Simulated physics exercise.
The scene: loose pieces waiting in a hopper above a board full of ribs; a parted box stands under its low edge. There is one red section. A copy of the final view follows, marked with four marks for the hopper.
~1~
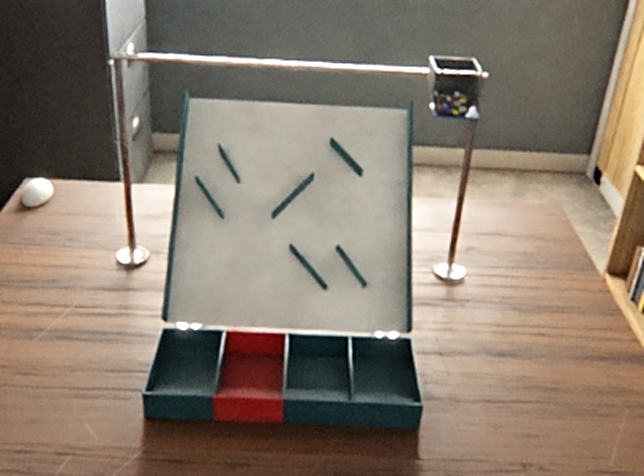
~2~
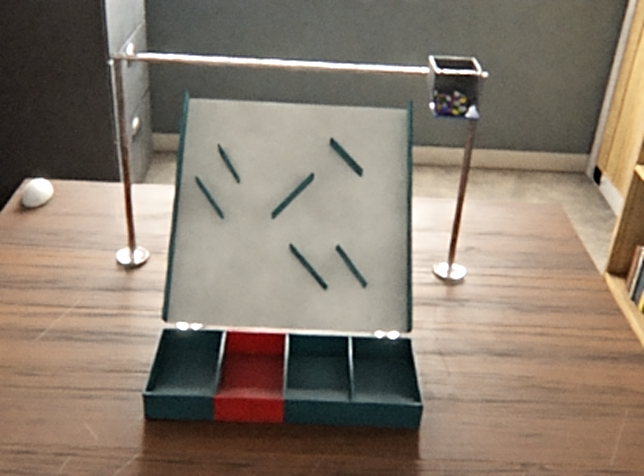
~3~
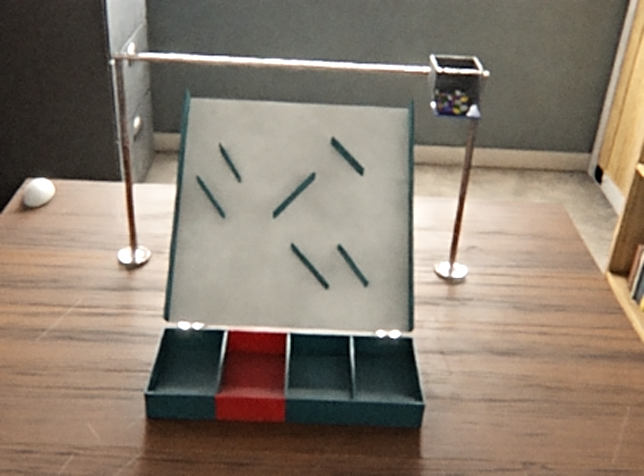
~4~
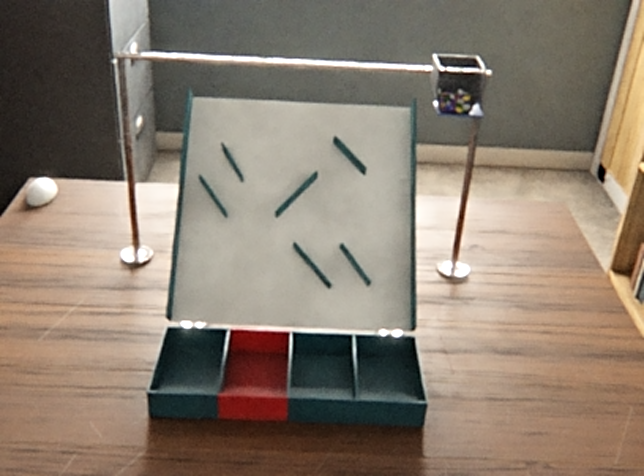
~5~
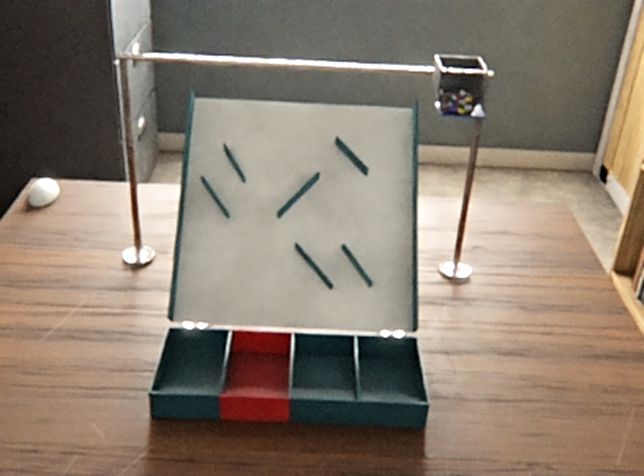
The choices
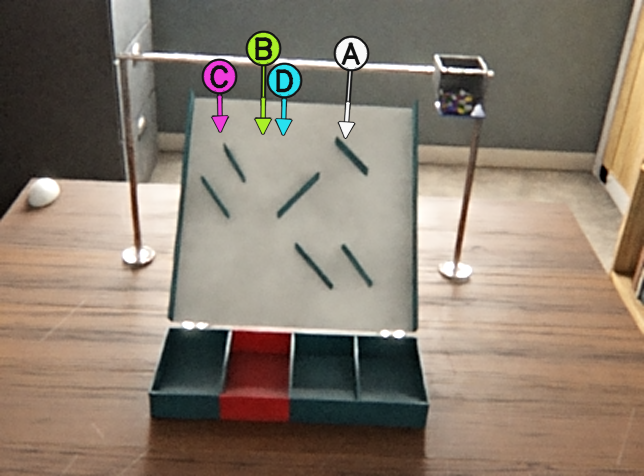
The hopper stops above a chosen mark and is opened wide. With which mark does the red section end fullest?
B is best.
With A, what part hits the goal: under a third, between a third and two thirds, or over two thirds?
Mark A gives under a third.
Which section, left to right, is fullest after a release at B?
The second.
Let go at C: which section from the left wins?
The second.
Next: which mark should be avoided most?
That is mark A.
On the marked copy, mark A meets the board at (345, 132); mark B meets the board at (262, 128); mark C meets the board at (220, 126); mark D meets the board at (283, 129).
Choosing A, only a few in the red section, all but a few in other sections.
Choosing B, the bulk in the red section, a small share in other sections.
Choosing C, close to two thirds in the red section, close to a third in other sections.
Choosing D, close to two thirds in the red section, close to a quarter in other sections.
